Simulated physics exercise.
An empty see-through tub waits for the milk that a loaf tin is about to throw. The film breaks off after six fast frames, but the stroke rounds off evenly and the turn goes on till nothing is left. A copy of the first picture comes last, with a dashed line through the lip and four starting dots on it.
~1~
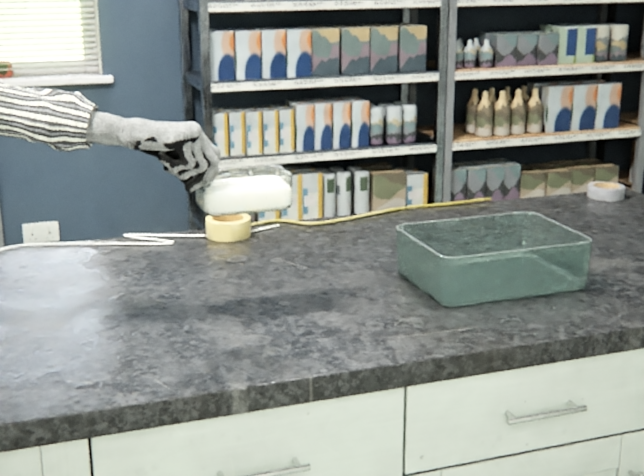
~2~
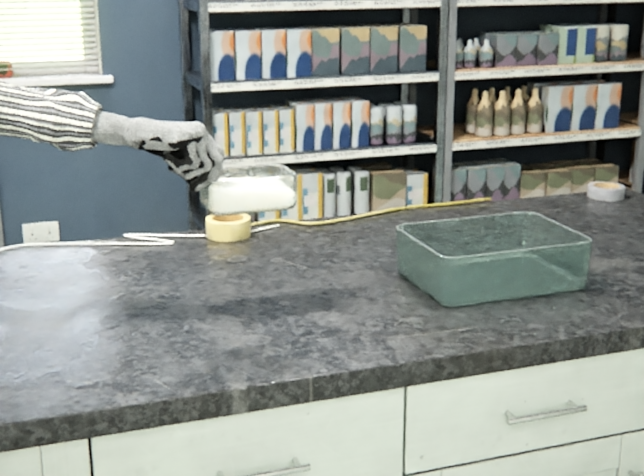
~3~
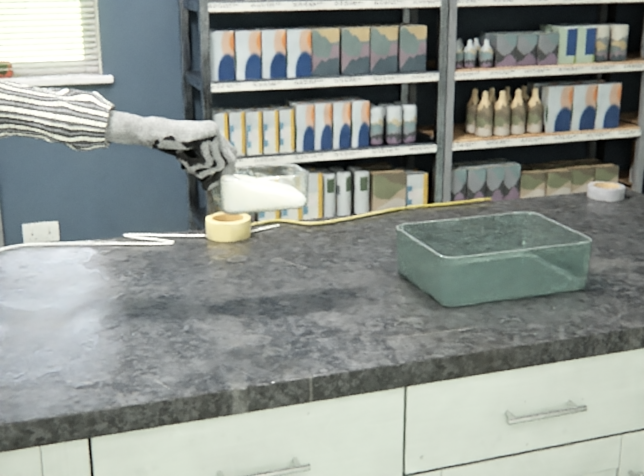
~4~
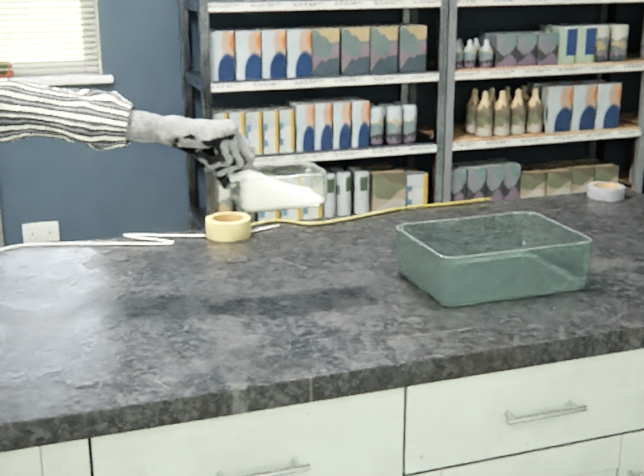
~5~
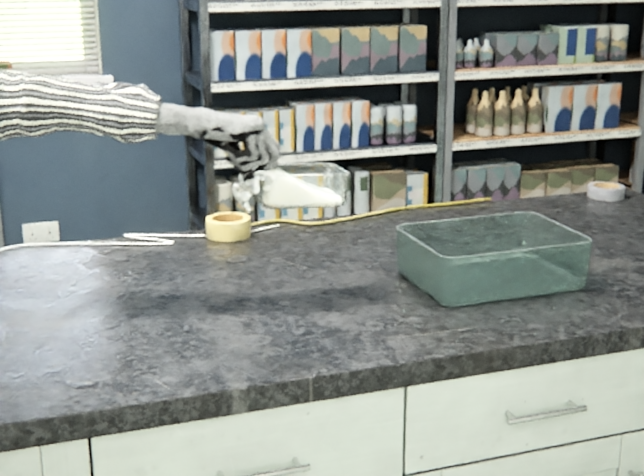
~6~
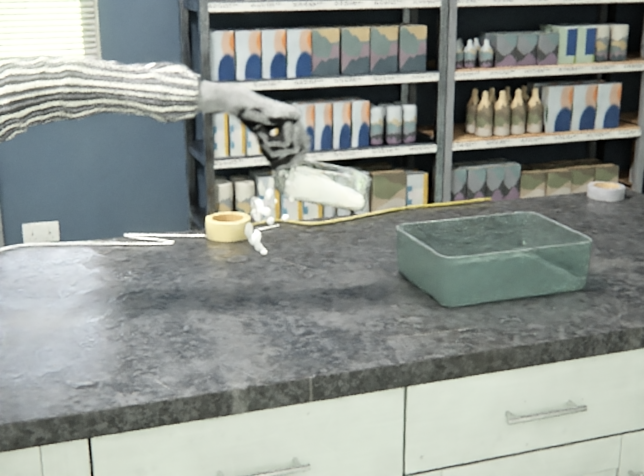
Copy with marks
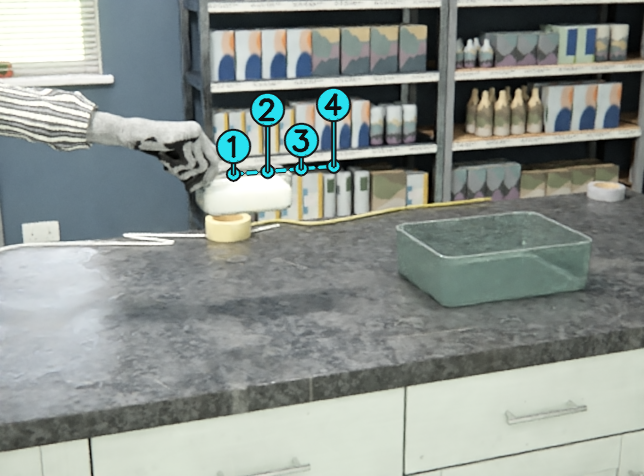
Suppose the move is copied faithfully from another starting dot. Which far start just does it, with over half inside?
2 will do.
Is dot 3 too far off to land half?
No.
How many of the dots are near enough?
Three of the four.
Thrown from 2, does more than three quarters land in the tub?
No, it does not.
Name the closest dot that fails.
That is dot 1.
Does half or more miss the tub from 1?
Yes, that goes wrong.
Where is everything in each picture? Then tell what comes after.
Upright, lip at (284, 170); tub from (439, 307) to (584, 287); nothing has left yet.
Upright, lip at (288, 169); nothing has left yet.
Upright, lip at (300, 168); milk is over the rim, down to (218, 175).
Upright, lip at (318, 167); milk is over the rim, down to (230, 183).
Tipped about 3°, lip at (340, 168); milk is over the rim, down to (246, 208).
Tipped about 15°, lip at (363, 174); milk is over the rim, down to (263, 251).
On the marked copy, 1 at (233, 174); 2 at (267, 171); 3 at (301, 168); 4 at (333, 166).
With 1, about 32 % lands in the tub, 64 % falls short and 5 % goes beside or beyond.
With 2, about 63 % lands in the tub, 30 % falls short and 6 % goes beside or beyond.
With 3, about 72 % lands in the tub, 21 % falls short and 7 % goes beside or beyond.
With 4, about 77 % lands in the tub, 14 % falls short and 9 % goes beside or beyond.
